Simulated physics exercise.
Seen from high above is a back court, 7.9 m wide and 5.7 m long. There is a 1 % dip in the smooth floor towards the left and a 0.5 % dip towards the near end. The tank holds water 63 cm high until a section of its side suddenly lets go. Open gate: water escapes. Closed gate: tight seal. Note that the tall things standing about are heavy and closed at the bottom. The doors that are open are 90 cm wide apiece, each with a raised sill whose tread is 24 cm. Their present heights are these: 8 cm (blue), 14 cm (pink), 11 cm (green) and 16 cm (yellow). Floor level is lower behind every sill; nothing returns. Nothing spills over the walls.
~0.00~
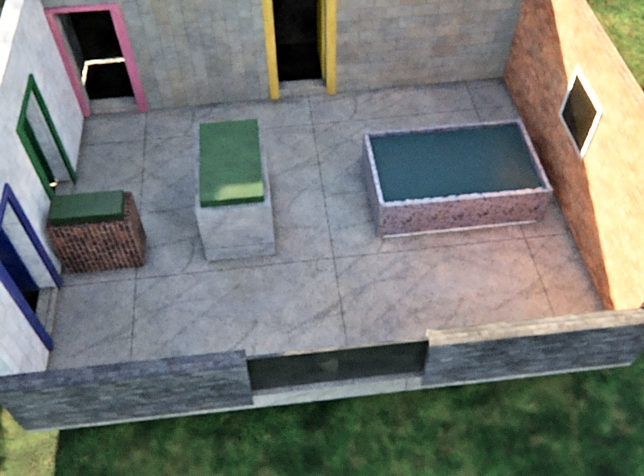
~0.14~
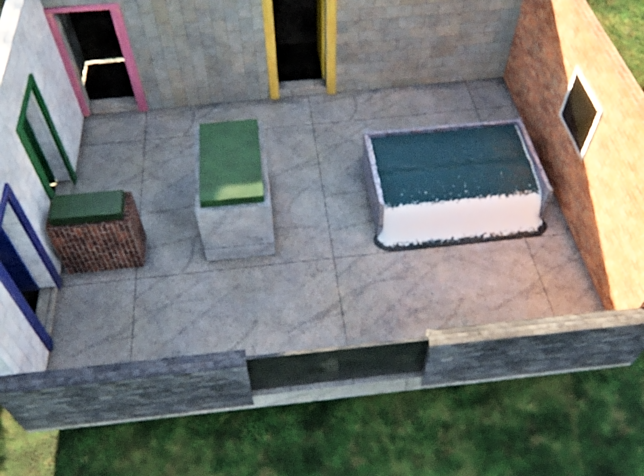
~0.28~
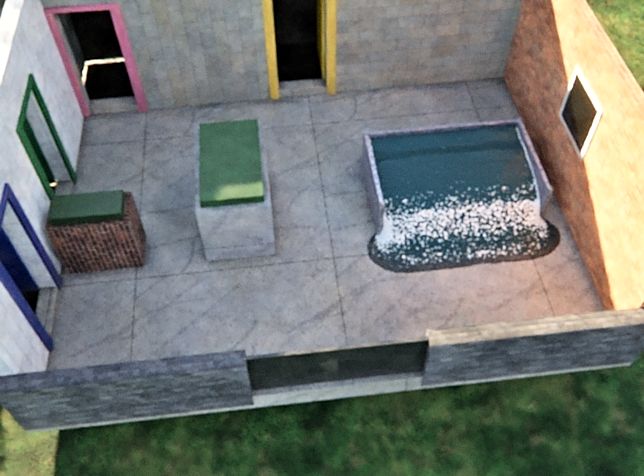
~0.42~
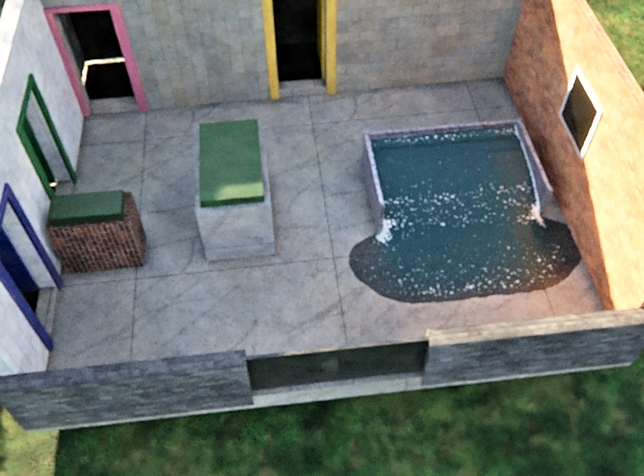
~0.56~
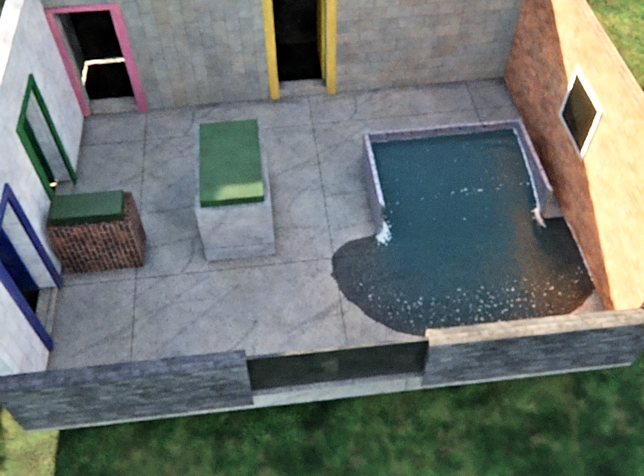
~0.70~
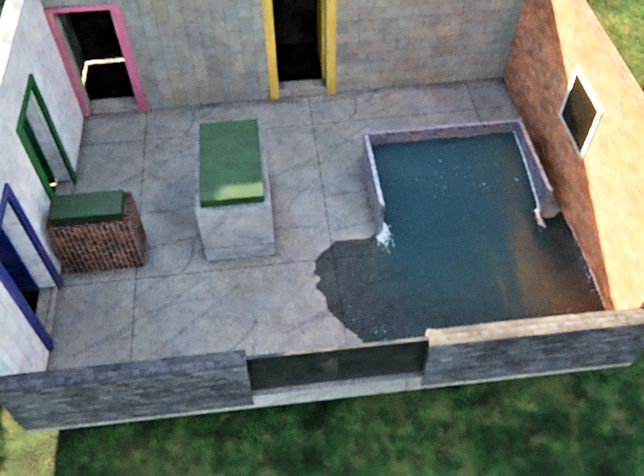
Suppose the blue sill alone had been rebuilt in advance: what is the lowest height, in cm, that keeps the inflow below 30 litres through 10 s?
About 17 cm.
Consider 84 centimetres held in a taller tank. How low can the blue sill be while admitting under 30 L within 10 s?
It would take a step of about 23 cm.
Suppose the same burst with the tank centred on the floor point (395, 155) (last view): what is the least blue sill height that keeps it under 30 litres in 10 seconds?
That setup calls for roughly 15 cm.
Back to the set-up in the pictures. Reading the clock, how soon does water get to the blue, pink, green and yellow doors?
The blue door at 3.0 s, the pink door at 6.0 s, the green door at 4.0 s, the yellow door at 6.5 s.
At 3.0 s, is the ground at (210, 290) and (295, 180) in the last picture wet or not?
First soaked, then untouched.
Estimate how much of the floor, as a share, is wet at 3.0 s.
Roughly 40 percent.
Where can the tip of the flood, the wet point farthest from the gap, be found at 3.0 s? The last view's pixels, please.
I'd put the front's tip around (42, 404).
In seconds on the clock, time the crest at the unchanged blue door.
Near 5.0 s.
After 1.4 s water covers 25 % of the floor, deepest (45 cm) near (607, 339); it has not reached the blue door.
After 3.0 s water covers 40 % of the floor, deepest (23 cm) near (42, 404); it has not reached the blue door.
After 10.0 s water covers 85 % of the floor, deepest (16 cm) near (42, 404); 12 cm at the blue door, 235 litres in over its 8 cm sill.
At the blue door as built, the water arrived by 3.1 s and peaked near 21 cm at 5.0 s.
Run again over the same 10 s with other heights there, 79 litres in over 13.5 cm, 14 litres over 18.5 cm. The limit of 30 litres is kept from about 17 cm up.
